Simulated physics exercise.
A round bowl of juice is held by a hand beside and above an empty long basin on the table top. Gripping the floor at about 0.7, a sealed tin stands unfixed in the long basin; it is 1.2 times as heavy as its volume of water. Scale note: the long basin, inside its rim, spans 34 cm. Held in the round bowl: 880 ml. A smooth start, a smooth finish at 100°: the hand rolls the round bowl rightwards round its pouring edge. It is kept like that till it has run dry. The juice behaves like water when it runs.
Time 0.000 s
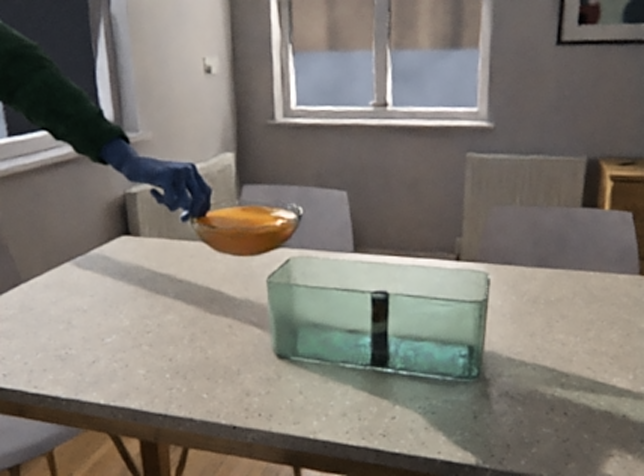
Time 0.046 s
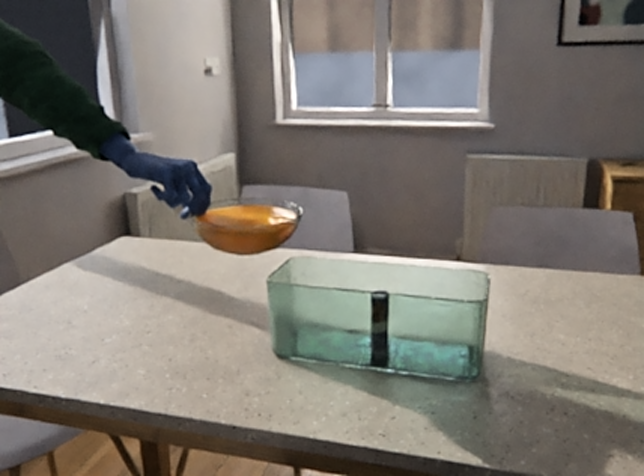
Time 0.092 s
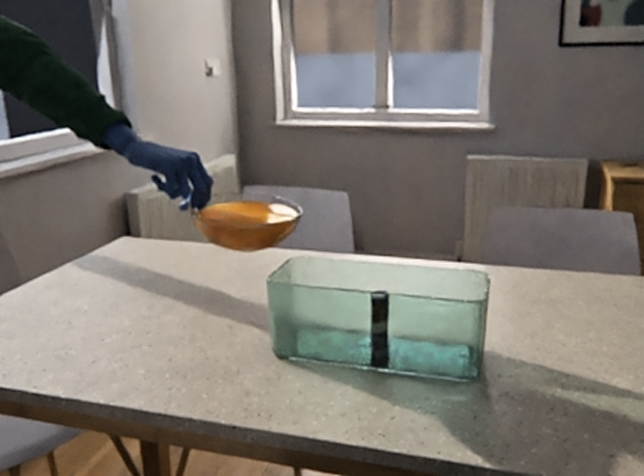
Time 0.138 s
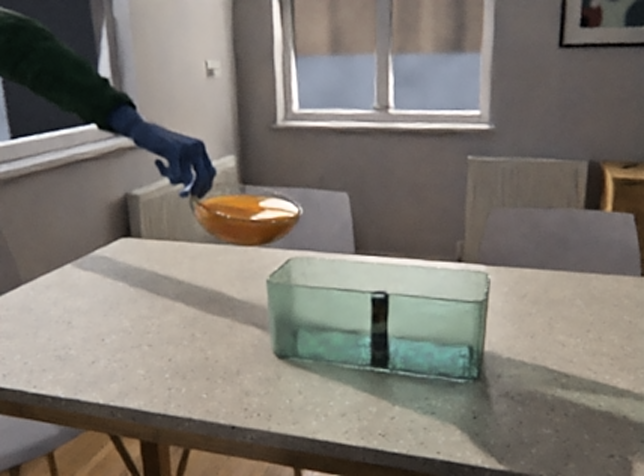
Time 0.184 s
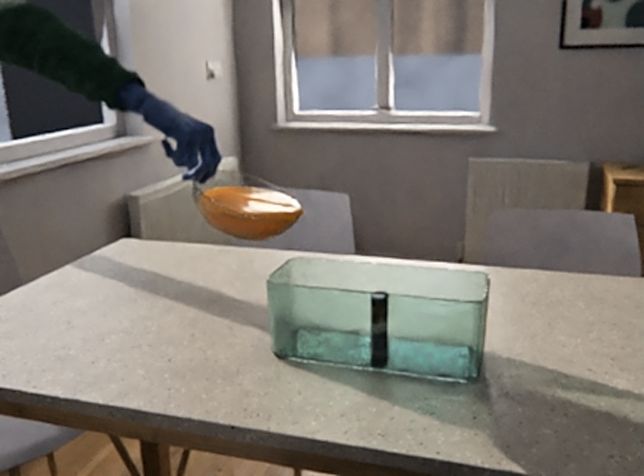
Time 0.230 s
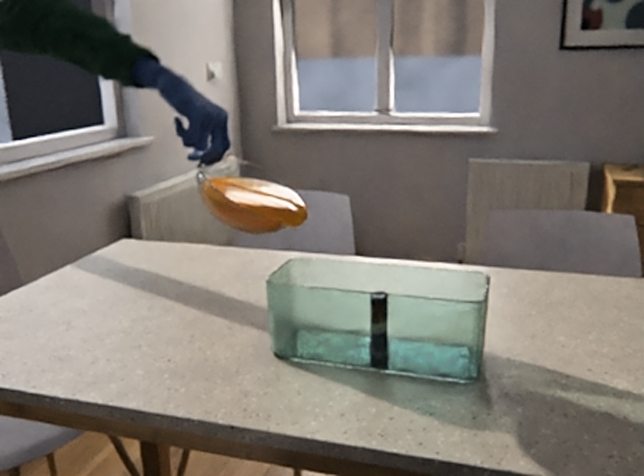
A blue-gloved hand tilting a round glass bowl of orange juice rightwards above a table, beside a long green glass basin.
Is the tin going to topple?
Yes, overturned.
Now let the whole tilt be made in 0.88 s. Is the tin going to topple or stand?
In that case the tin overturns.
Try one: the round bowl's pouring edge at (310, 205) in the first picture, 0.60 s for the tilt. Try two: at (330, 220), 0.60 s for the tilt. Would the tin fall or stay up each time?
First it stays on its base; then it stays on its base.
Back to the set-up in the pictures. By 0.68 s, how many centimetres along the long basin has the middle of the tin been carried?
5 cm, roughly.
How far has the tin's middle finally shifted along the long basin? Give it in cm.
Around 8.0 cm.
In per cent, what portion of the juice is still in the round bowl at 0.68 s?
Share remaining: Approx. 0 %.
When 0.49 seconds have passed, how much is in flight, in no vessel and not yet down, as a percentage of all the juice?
Roughly 66 percent.
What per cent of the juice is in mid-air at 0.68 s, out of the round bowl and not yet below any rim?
In-air share: About 1 %.
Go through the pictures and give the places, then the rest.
It leans 0°; its right rim is at (298, 217); the juice meets the walls at (201, 215) and (297, 222); the long basin's rim runs from (279, 269) to (488, 288); the tin's top is at (380, 296), in the first picture.
It leans 1°; its right rim is at (298, 217); the juice meets the walls at (201, 214) and (297, 220), in the second picture.
It leans 6°; its right rim is at (298, 218); the juice meets the walls at (202, 209) and (297, 218), in the third picture.
It leans 13°; its right rim is at (298, 218); the juice meets the walls at (202, 201) and (298, 214), in the fourth picture.
It leans 21°; its right rim is at (297, 218); the juice meets the walls at (204, 191) and (296, 212); 3 per cent is over the edge, in the fifth picture.
It leans 32°; its right rim is at (297, 218); the juice meets the walls at (208, 180) and (282, 202); 9 per cent is over the edge, in the sixth picture.
Then, 0.49 s in, the tilt is 92° and 11 per cent is still to pour; the tin stands where it began.
Then, 0.68 s in, the tilt is 100° and 0 per cent is still to pour; the tin leans 60°.
Then, 0.88 s in, the tilt is 100° and 0 per cent is still to pour; the tin lies on its side.
Then, 1.10 s in, the tilt is 100° and 0 per cent is still to pour; the tin lies on its side.
Finally, the tin lies on its side.
